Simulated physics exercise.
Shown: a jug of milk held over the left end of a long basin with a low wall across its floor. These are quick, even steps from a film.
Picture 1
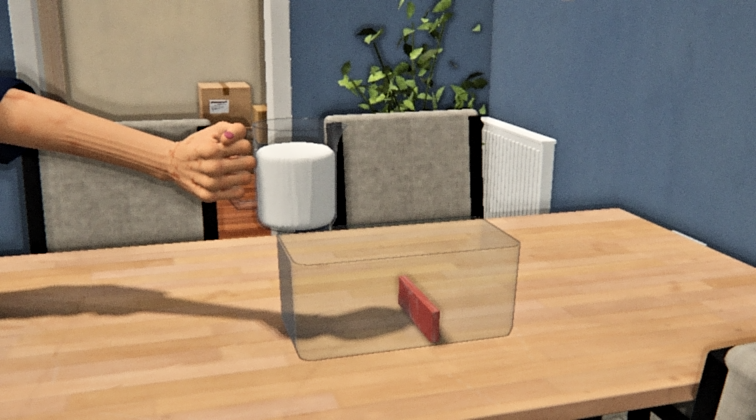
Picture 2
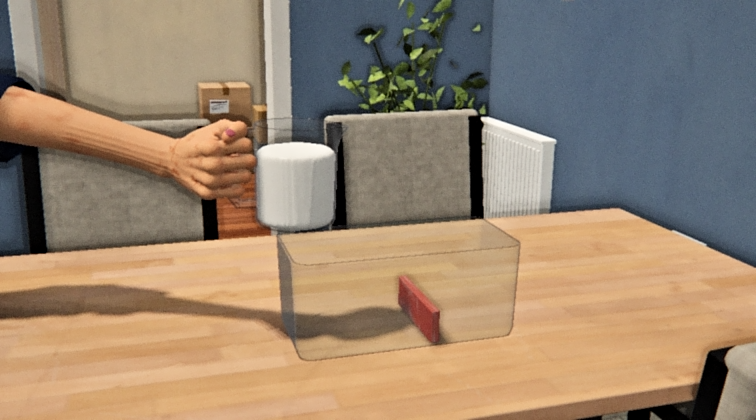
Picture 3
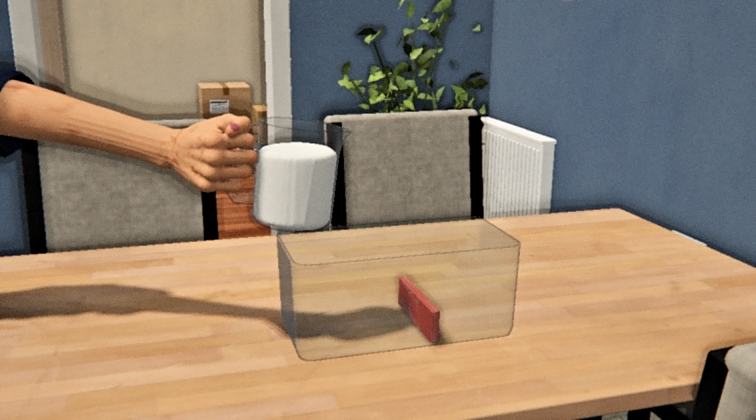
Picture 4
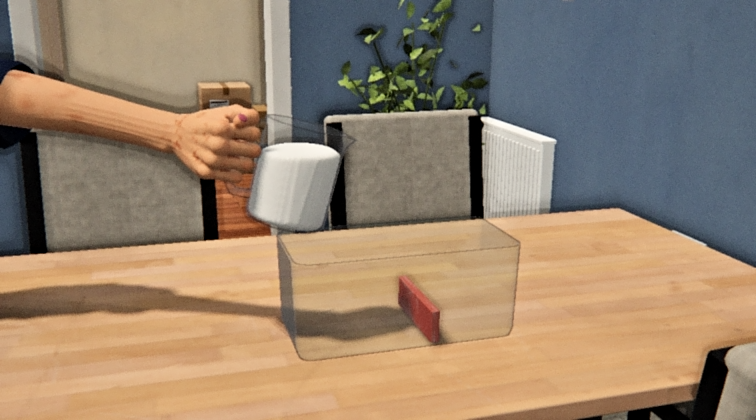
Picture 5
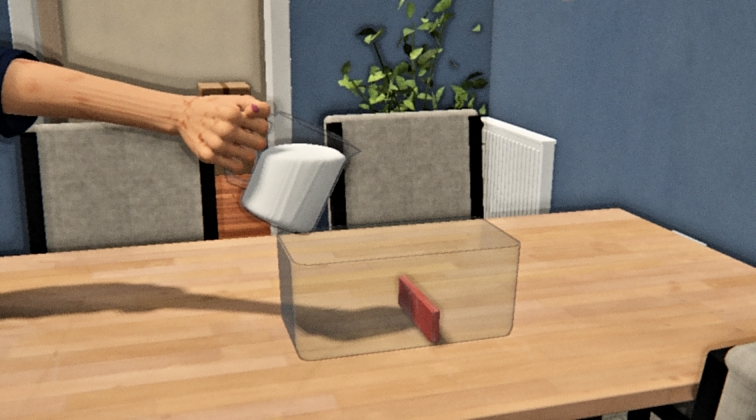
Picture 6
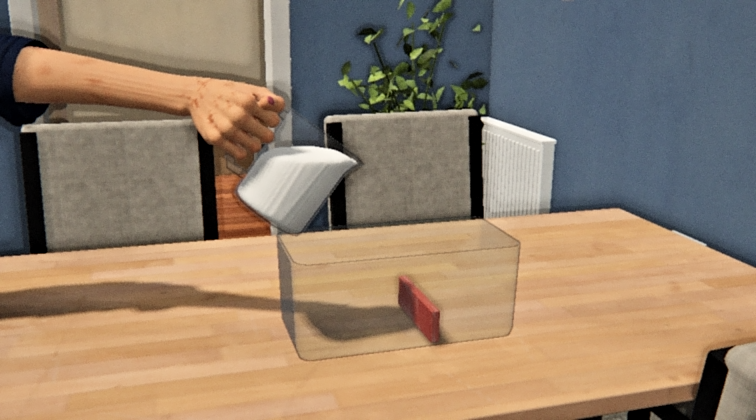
A hand holding a clear jug of milk above the left end of a long transparent basin, gradually tilting it rightward.
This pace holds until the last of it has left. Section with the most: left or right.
Left.
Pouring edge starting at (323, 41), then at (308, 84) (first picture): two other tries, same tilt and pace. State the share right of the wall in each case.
5 and 5 per cent.
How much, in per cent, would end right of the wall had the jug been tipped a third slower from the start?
Close to 0 in a hundred.
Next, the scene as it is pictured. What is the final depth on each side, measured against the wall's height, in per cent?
On the left 60 %, on the right 0 %.
A moment on, the tilt is 89° and 70 per cent is still to pour, 14 is left of the wall and 0 right of it.
Next, the tilt is 95° and 30 per cent is still to pour, 56 is left of the wall and 0 right of it.
Then the tilt is 95° and 12 per cent is still to pour, 81 is left of the wall and 1 right of it.
Later the tilt is 95° and 5 per cent is still to pour, 90 is left of the wall and 2 right of it.
At rest 93 per cent lies left of the wall, 3 right of it and 3 outside.
